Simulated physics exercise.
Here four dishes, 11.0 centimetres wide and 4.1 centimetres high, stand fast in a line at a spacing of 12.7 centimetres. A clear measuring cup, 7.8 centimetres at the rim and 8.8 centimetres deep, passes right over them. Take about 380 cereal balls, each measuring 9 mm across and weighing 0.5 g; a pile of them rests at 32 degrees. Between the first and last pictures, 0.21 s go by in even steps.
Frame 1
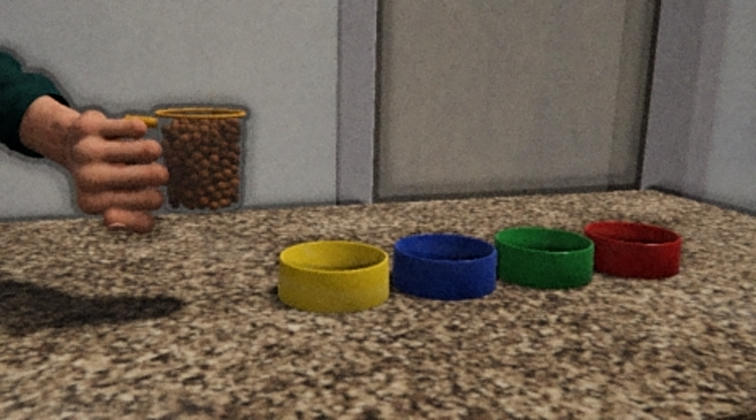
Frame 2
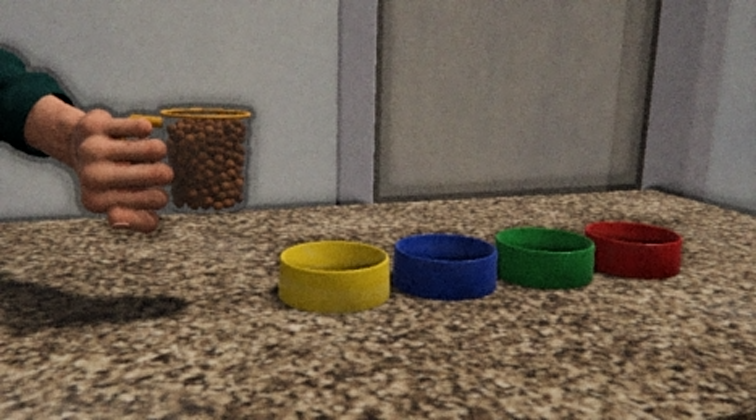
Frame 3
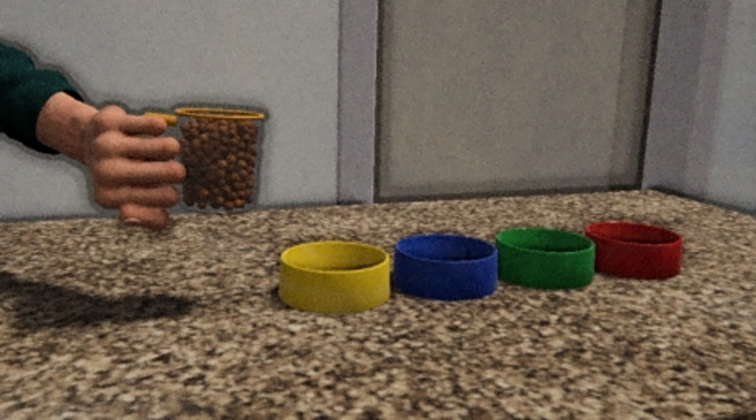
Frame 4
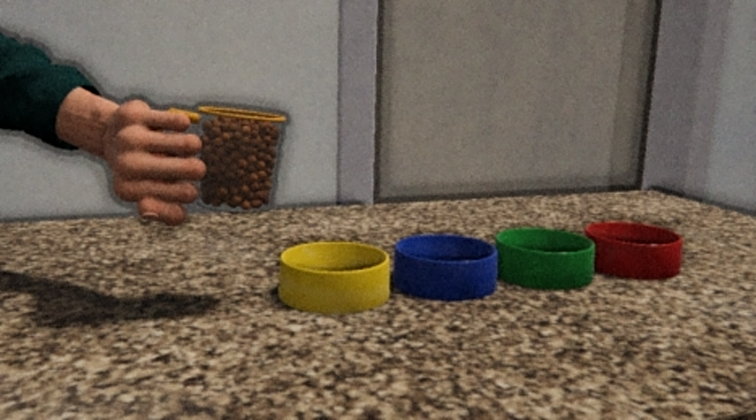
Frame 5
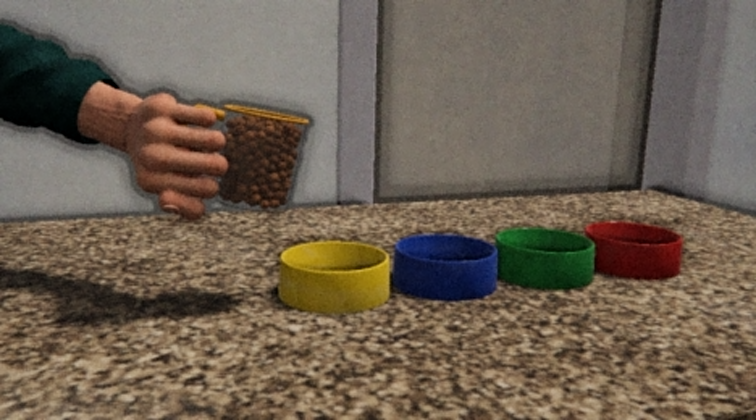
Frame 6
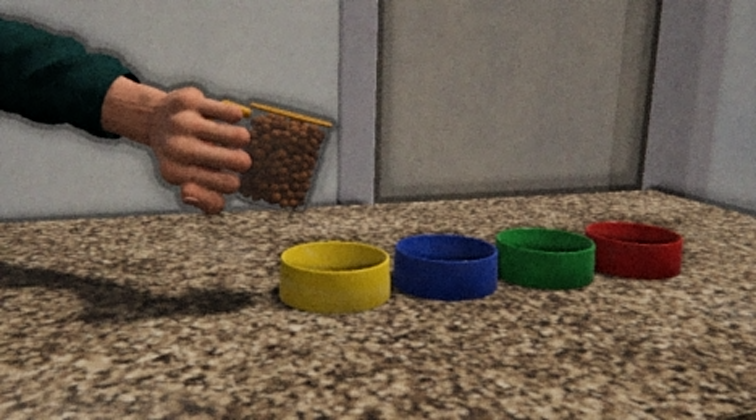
On a speckled countertop, a hand held a clear cup of small brown balls beside yellow, blue, green and red dishes, then moved it right while gradually tilting it toward the dishes.
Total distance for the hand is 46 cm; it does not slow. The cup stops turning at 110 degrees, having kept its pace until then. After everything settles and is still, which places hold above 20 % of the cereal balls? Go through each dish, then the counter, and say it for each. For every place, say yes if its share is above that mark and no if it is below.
Red: Yes, blue: No, green: No, yellow: No, counter: No.
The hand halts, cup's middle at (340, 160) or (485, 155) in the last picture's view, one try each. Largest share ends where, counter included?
First try: Counter; second try: Green.
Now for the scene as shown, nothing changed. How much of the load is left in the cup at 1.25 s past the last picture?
Close to 25 per cent of the load, I'd guess.
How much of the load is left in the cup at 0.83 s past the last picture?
About 90 percent of the load.
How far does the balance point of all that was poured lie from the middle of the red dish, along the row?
Some 2 cm in the +x direction.
Then, 0.50 s after the last picture, tilt 60 degrees; cup holds 100 %.
Then, 0.83 s after the last picture, tilt 90 degrees; cup holds 90 %, red 5 %.
Then, 1.25 s after the last picture, tilt 110 degrees; cup holds 25 %, red 60 %.
In the end, red 85 %, blue 0 %, green 0 %, yellow 0 %, counter 15 %.
